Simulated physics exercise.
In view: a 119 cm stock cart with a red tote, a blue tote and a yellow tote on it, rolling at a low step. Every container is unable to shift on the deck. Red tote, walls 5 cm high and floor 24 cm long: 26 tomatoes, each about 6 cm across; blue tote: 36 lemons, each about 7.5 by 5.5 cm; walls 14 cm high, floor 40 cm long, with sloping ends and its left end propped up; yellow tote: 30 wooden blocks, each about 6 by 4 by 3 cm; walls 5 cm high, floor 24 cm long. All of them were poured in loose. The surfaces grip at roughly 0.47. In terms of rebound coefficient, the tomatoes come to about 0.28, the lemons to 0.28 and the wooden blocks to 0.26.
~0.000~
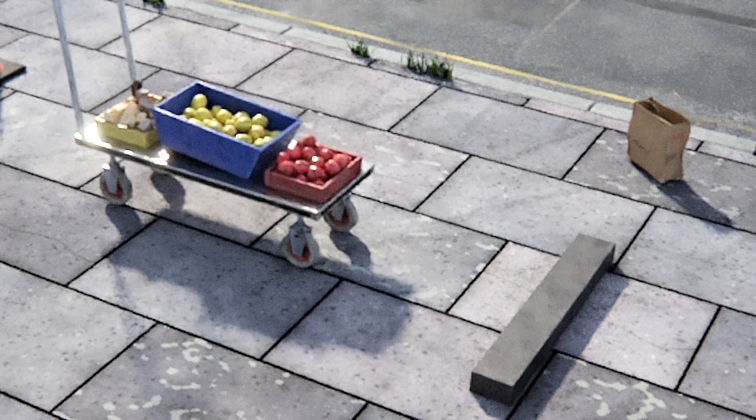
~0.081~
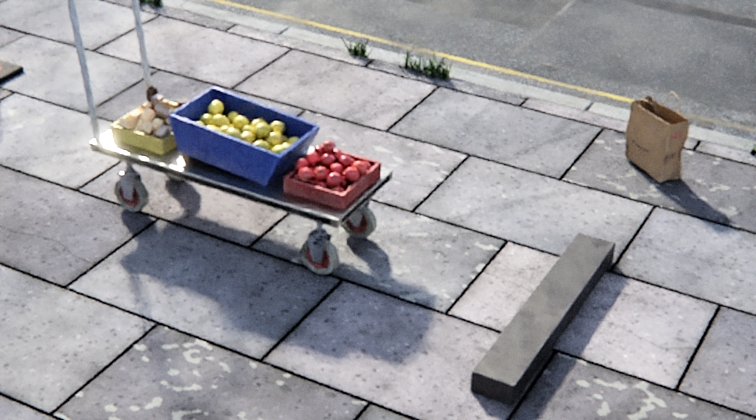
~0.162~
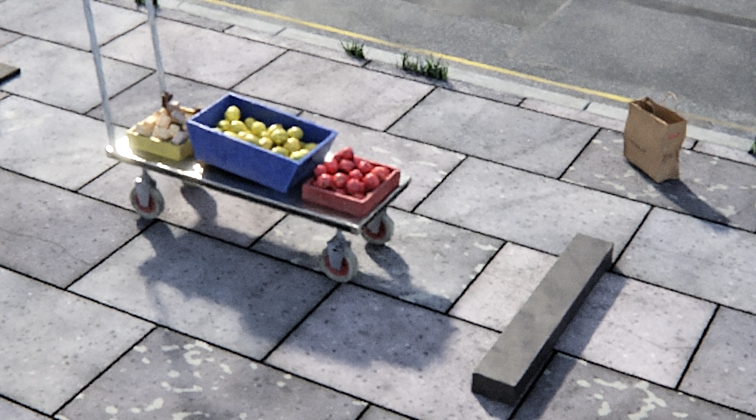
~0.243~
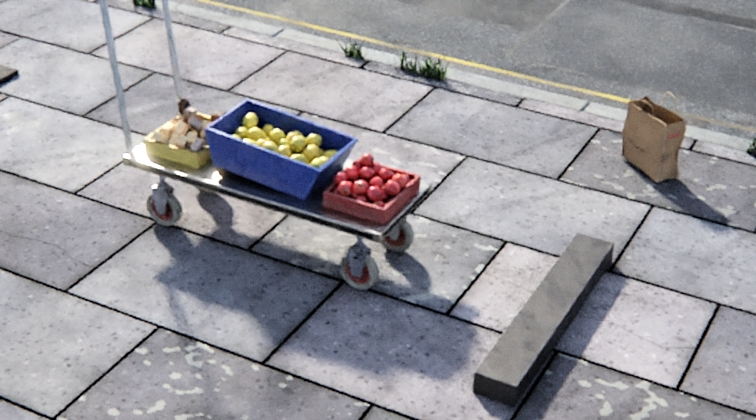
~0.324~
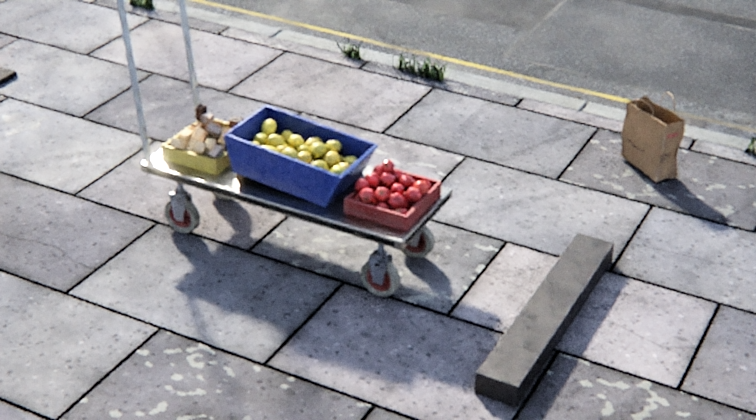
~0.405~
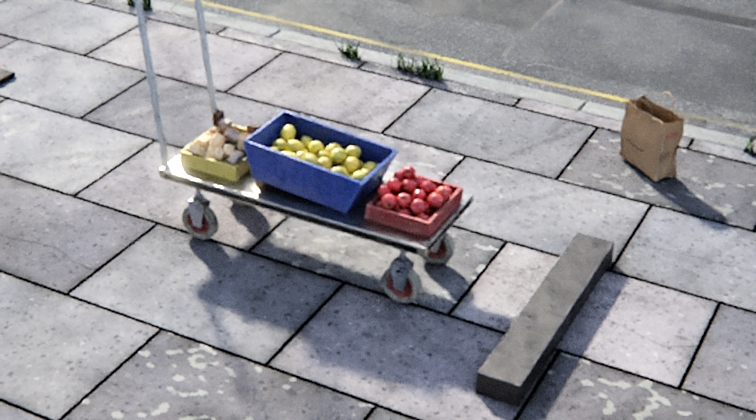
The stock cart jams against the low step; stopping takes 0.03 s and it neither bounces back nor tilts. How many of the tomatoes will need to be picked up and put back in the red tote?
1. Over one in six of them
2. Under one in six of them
Under one in six of them.
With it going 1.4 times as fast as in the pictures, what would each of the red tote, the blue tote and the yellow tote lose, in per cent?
In that case the red tote sheds 20 per cent, the blue tote 0 per cent and the yellow tote 20 per cent.
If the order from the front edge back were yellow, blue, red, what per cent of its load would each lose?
With that order the red tote sheds 10 per cent of its load, the blue tote 0 per cent, and the yellow tote 10 per cent.
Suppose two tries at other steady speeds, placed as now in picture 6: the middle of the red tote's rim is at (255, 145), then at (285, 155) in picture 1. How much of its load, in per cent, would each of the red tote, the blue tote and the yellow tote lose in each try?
Red tote: 30 / 30 percent; blue tote: 0 / 0 percent; yellow tote: 20 / 20 percent.
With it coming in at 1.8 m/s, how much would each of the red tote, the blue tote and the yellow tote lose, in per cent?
Red tote 30 %, blue tote 0 %, yellow tote 30 %.
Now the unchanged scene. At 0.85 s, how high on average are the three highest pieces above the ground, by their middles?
I'd guess about 48 cm.
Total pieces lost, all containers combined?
It comes to some 5 pieces.
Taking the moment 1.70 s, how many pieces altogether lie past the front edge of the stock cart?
Around 2.
After 0.75 s, impact.
After 0.85 s, 1 of 26 out of the red tote, 0 of 36 out of the blue tote and 1 of 30 out of the yellow tote.
After 0.97 s, 2 of 26 out of the red tote, 0 of 36 out of the blue tote and 2 of 30 out of the yellow tote.
After 1.20 s, 2 of 26 out of the red tote, 0 of 36 out of the blue tote and 3 of 30 out of the yellow tote.
Final count (at 1.70 s), 2 of 26 out of the red tote, 0 of 36 out of the blue tote and 3 of 30 out of the yellow tote. Asked share, 2 of 26, 8 per cent.
